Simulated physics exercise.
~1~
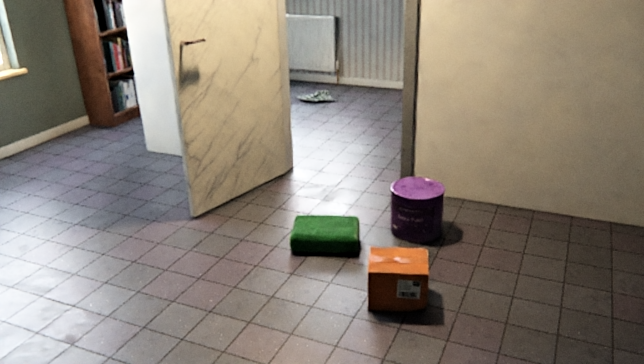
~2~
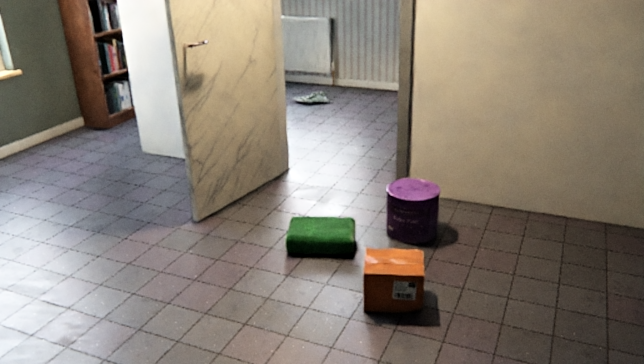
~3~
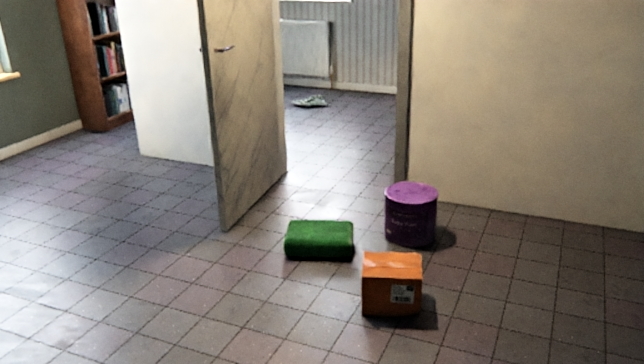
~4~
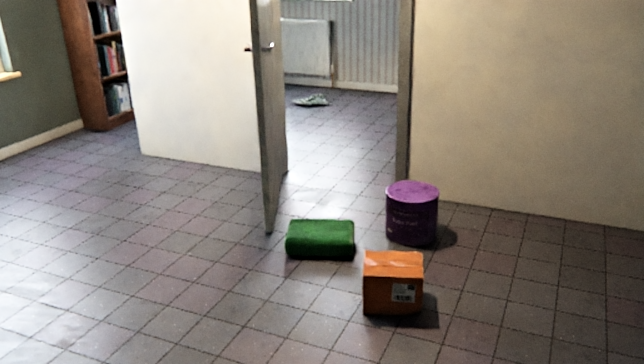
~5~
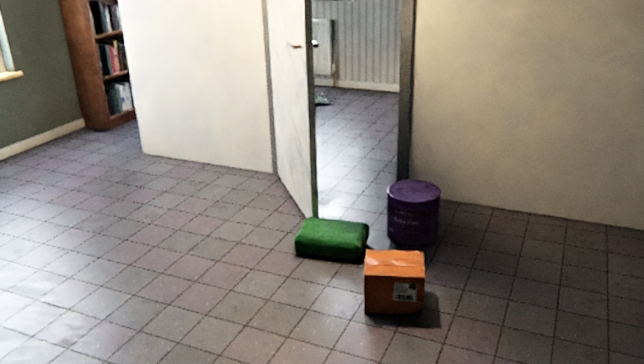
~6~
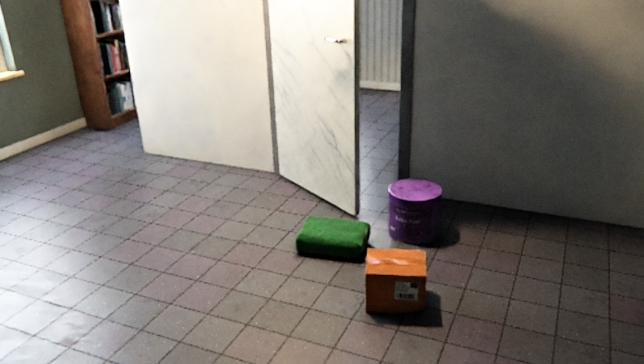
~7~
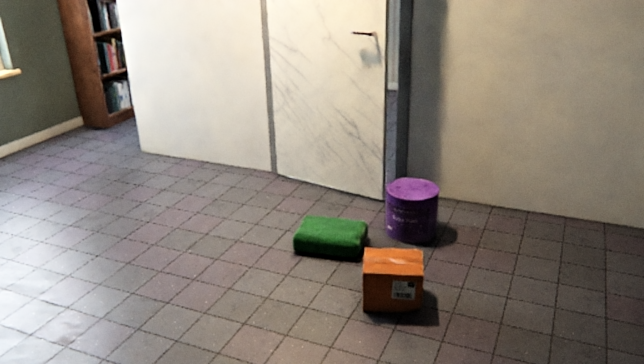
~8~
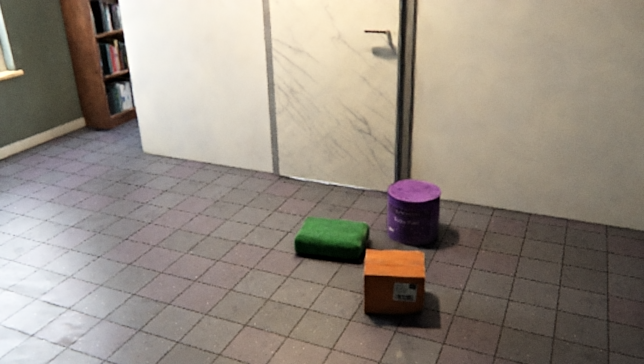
At first, a pale, marble-patterned door stands wide open in a room with a tiled floor, while a green cushion, a purple pail and an orange parcel sit near the doorway. The door begins to swing toward its frame, with nobody in view moving it. As its lower edge sweeps past the cushion, the cushion slides a little to the right and stops beside the pail. The door keeps turning, narrowing the view of the radiator and floor beyond. Finally it closes fully, leaving the three objects resting on the tiles in front of it.
